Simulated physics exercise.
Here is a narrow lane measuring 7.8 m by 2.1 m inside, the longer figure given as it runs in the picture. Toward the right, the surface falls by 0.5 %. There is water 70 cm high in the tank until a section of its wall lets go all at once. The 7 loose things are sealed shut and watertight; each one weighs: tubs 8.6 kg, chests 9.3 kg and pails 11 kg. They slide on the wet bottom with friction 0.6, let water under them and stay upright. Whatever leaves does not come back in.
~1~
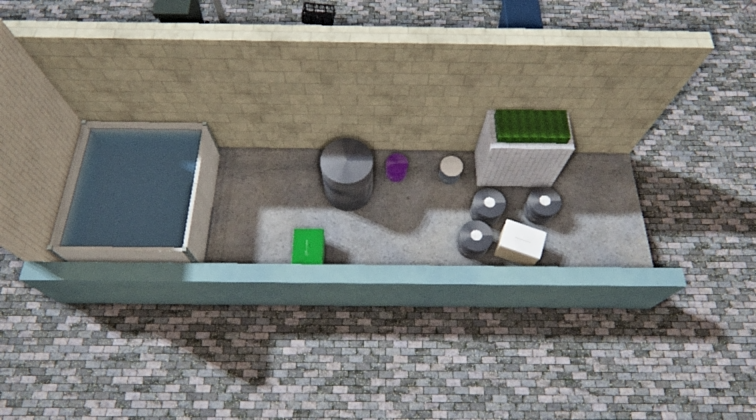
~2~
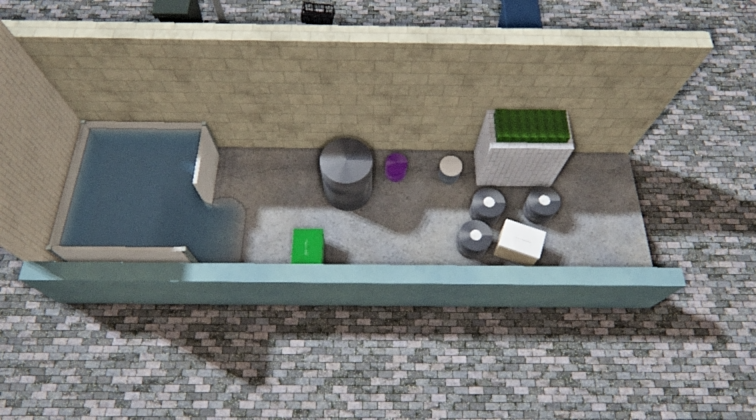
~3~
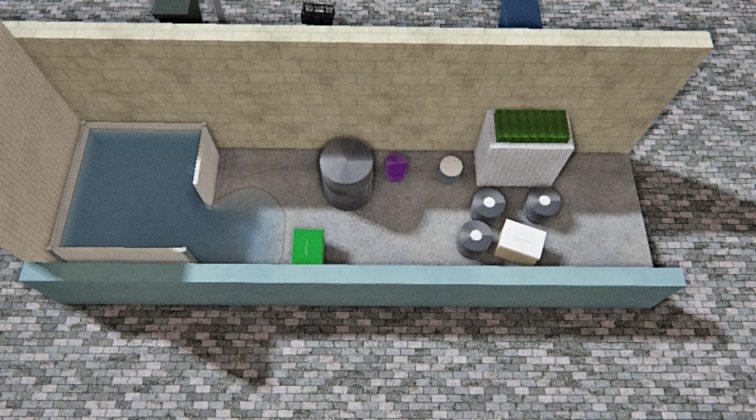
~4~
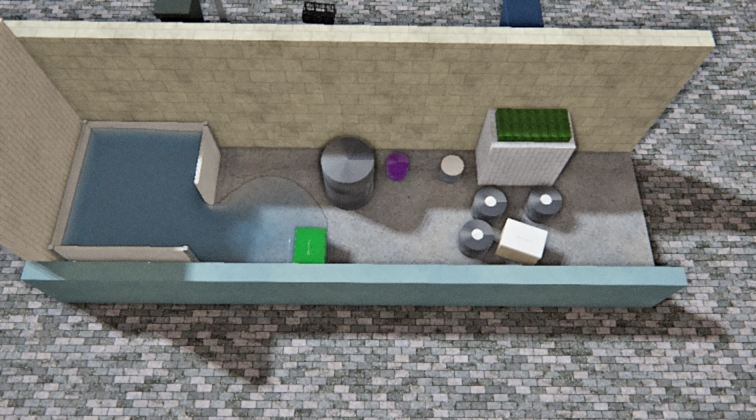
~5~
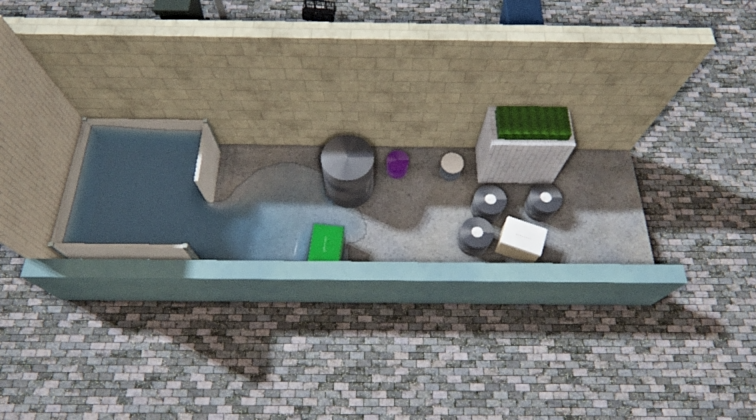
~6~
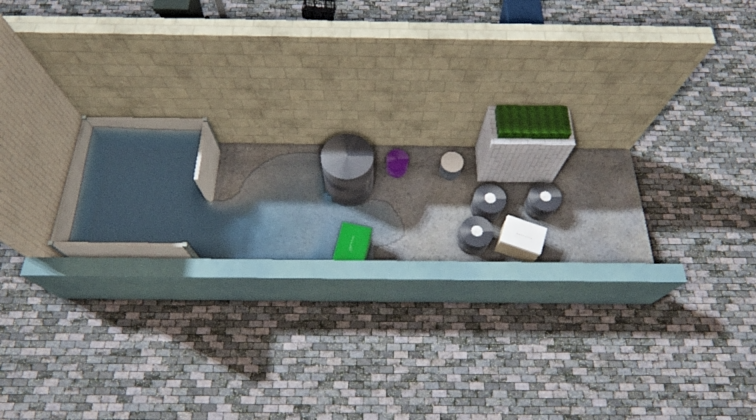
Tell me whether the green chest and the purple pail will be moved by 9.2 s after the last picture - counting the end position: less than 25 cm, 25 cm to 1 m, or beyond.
Outcome - green chest is carried a long way, purple pail holds nearly still.
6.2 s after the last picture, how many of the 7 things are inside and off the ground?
It comes to 0 of them.
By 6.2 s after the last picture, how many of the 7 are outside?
The number I get is 5.
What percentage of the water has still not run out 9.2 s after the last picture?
Remaining: Approx. 40 per cent.
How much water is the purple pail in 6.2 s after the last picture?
I'd say around 7 cm.
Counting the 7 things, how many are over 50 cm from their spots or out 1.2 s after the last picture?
5.
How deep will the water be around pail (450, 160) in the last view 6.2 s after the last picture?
I'd say some 4 cm.
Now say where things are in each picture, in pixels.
The first picture shows the green chest at (308, 248) rests on the ground; the purple pail at (397, 163) rests on the ground; water covers 2.8 m2; 0 of 7 have shifted.
The second picture shows the green chest at (307, 248), on the bottom; the purple pail at (396, 163) rests on the ground; 3.4 m2 under water; 0 of 7 have shifted.
The third picture shows the green chest at (307, 248) rests on the ground; the purple pail at (397, 163) rests on the ground; 4.1 m2 under water; 0 of 7 have shifted.
The fourth picture shows the green chest at (310, 247) rests on the ground; the purple pail at (398, 162), on the bottom; 4.9 m2 under water; 0 of 7 have shifted.
The fifth picture shows the green chest at (326, 244), on the bottom, 24 cm from its start; the purple pail at (398, 160), on the bottom; water covers 5.7 m2; 1 of 7 have shifted.
The sixth picture shows the green chest at (353, 244), on the bottom, 59 cm from its start; the purple pail at (398, 159), on the bottom; water covers 6.4 m2; 1 of 7 have shifted.
Then, 1.2 s after the last picture the green chest is near (532, 239), 3.0 m from its start, afloat; the purple pail is near (398, 159), 0.0 m from its start, aground; 0 of 7 are out; 3 afloat.
Then, 3.8 s after the last picture the green chest has gone out; the purple pail is near (398, 159), 0.0 m from its start, aground; 5 of 7 are out; 0 afloat.
Then, 6.2 s after the last picture the green chest has gone out; the purple pail is near (398, 159), 0.0 m from its start, aground; 5 of 7 are out; 0 afloat.
Then, 9.2 s after the last picture the green chest has gone out; the purple pail is near (398, 159), 0.0 m from its start, aground; 5 of 7 are out; 0 afloat.
